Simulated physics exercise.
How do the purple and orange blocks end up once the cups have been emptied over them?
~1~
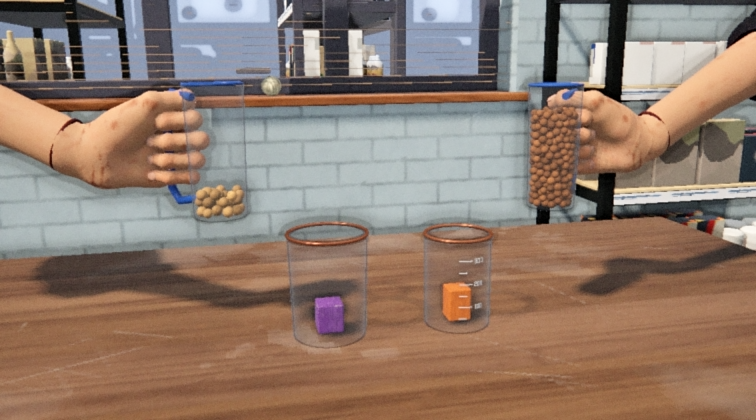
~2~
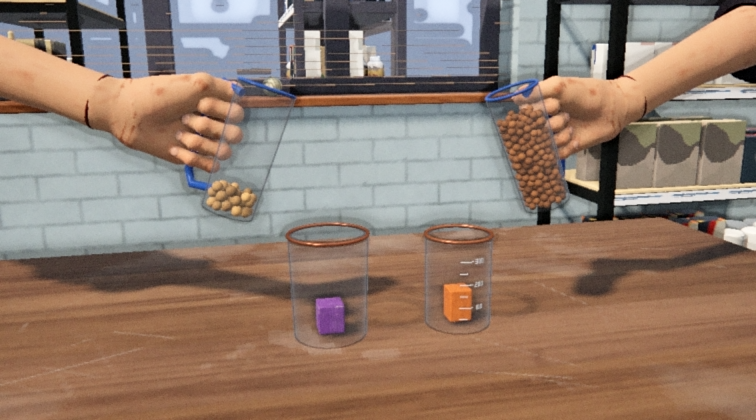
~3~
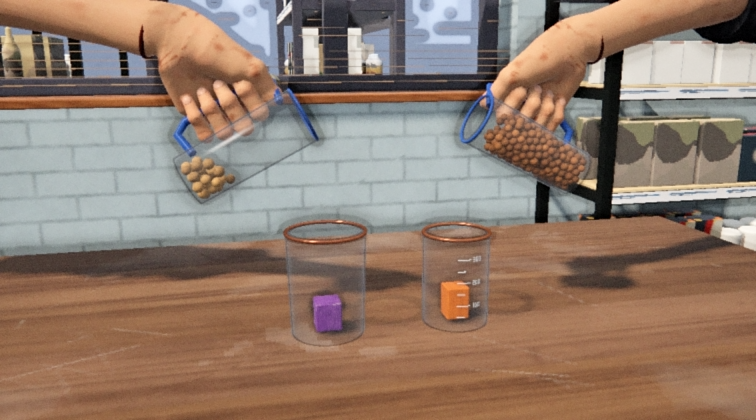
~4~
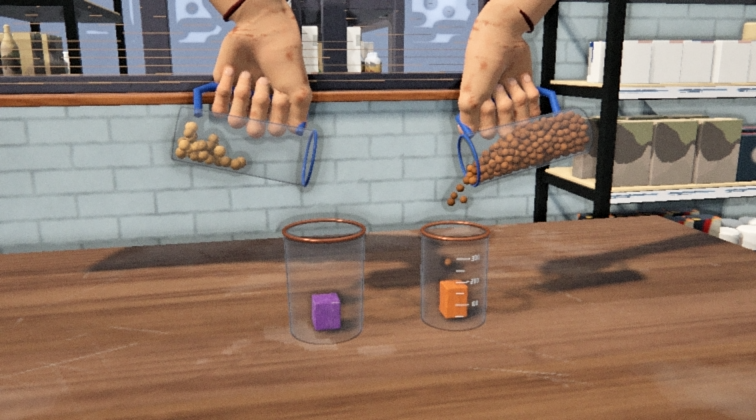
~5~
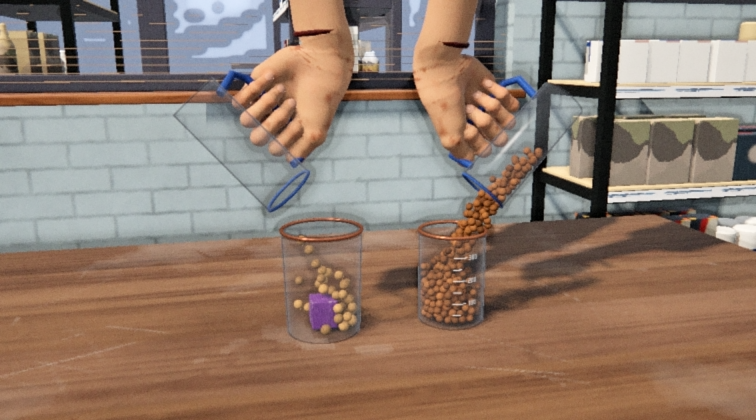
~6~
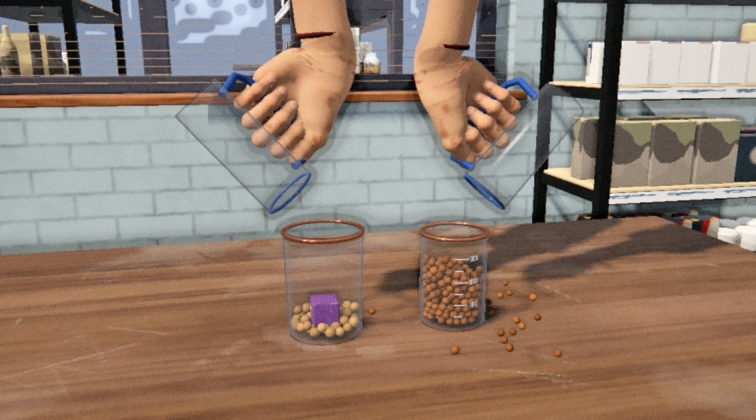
The purple block on the left still stands proud of the shallow layer of pale balls. The orange block on the right ends up hidden under the brown balls.
